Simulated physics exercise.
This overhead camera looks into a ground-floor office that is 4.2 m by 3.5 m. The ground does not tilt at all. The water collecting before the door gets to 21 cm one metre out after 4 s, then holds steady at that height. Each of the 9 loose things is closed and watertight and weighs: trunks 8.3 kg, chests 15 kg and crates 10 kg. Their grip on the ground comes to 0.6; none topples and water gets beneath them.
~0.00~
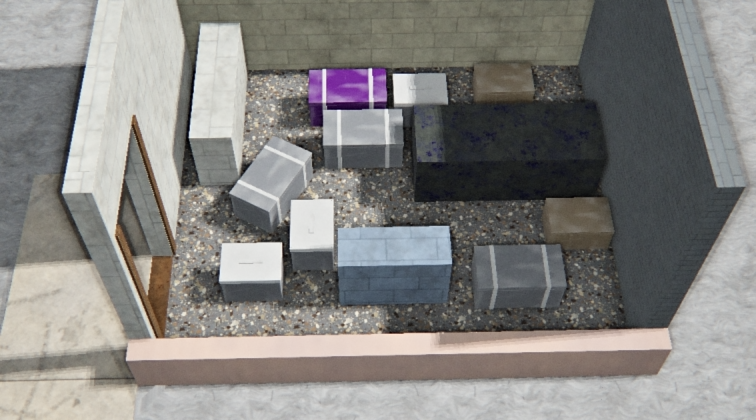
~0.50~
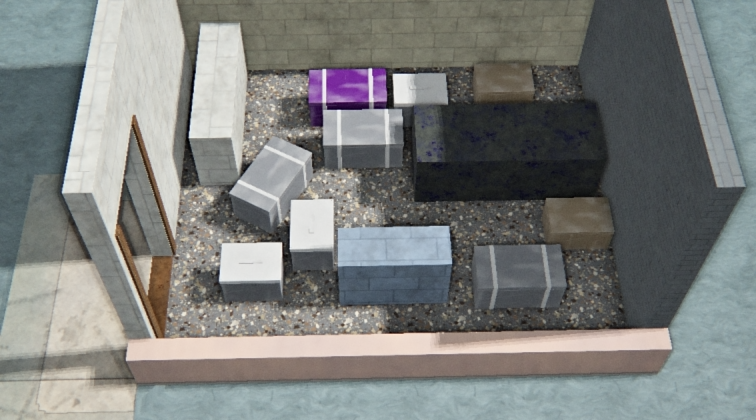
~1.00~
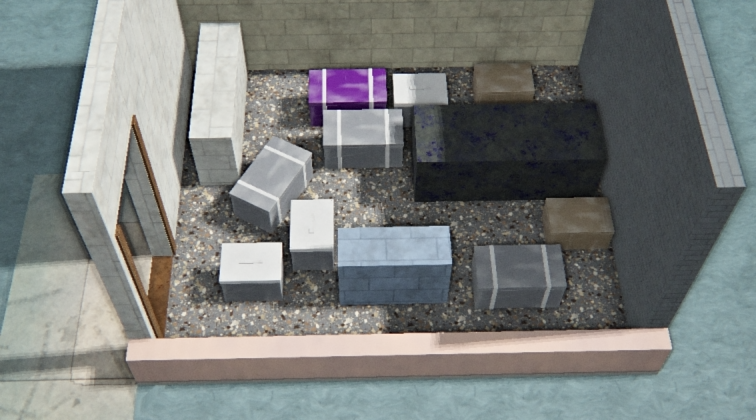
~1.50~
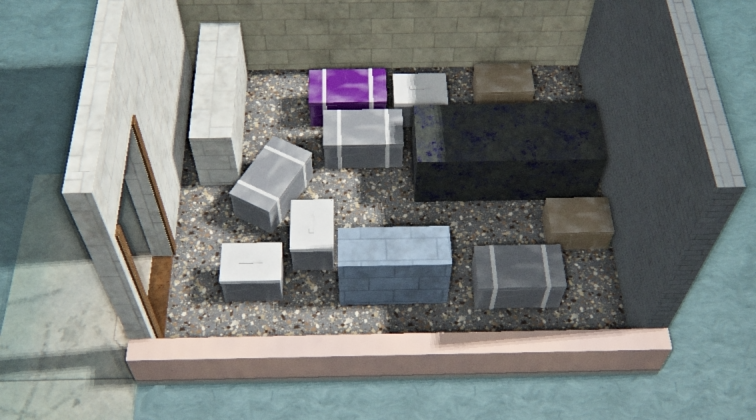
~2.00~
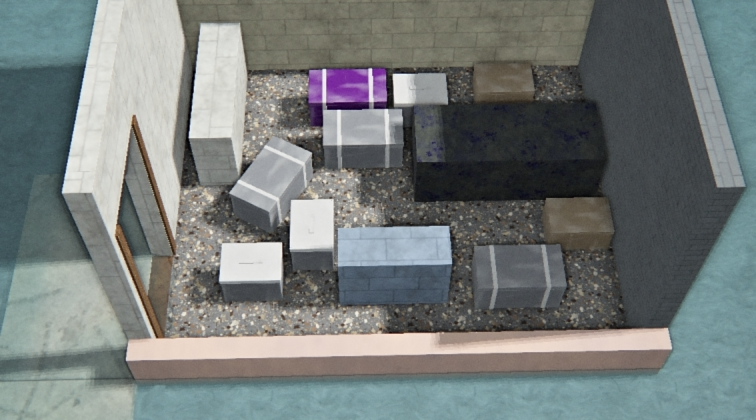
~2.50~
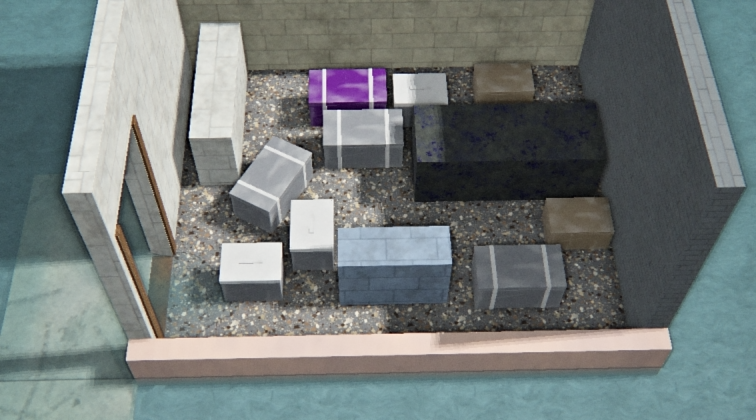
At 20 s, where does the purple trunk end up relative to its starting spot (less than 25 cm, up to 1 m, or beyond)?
The purple trunk ends up within 1 m but past 25 cm.
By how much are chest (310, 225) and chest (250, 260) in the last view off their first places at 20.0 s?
They've ended up 100 cm and 140 cm away, in that order.
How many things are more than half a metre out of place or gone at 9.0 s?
Tally at that time: 4.
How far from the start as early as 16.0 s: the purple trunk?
By then it has shifted roughly 40 cm.
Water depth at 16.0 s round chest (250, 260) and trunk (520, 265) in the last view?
Roughly 11 and 13 cm.
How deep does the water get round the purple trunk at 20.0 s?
I'd say around 17 cm.
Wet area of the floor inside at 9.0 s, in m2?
Around 12 m2 of it.
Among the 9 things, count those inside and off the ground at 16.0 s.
9 at that moment.
After 4.0 s the purple trunk is near (348, 86), 0.0 m from its start, aground; 0 afloat.
After 9.0 s the purple trunk is near (362, 56), 0.4 m from its start, afloat; 6 afloat.
After 16.0 s the purple trunk is near (360, 49), 0.4 m from its start, afloat; 9 afloat.
After 20.0 s the purple trunk is near (395, 78), 0.5 m from its start, afloat; 9 afloat.
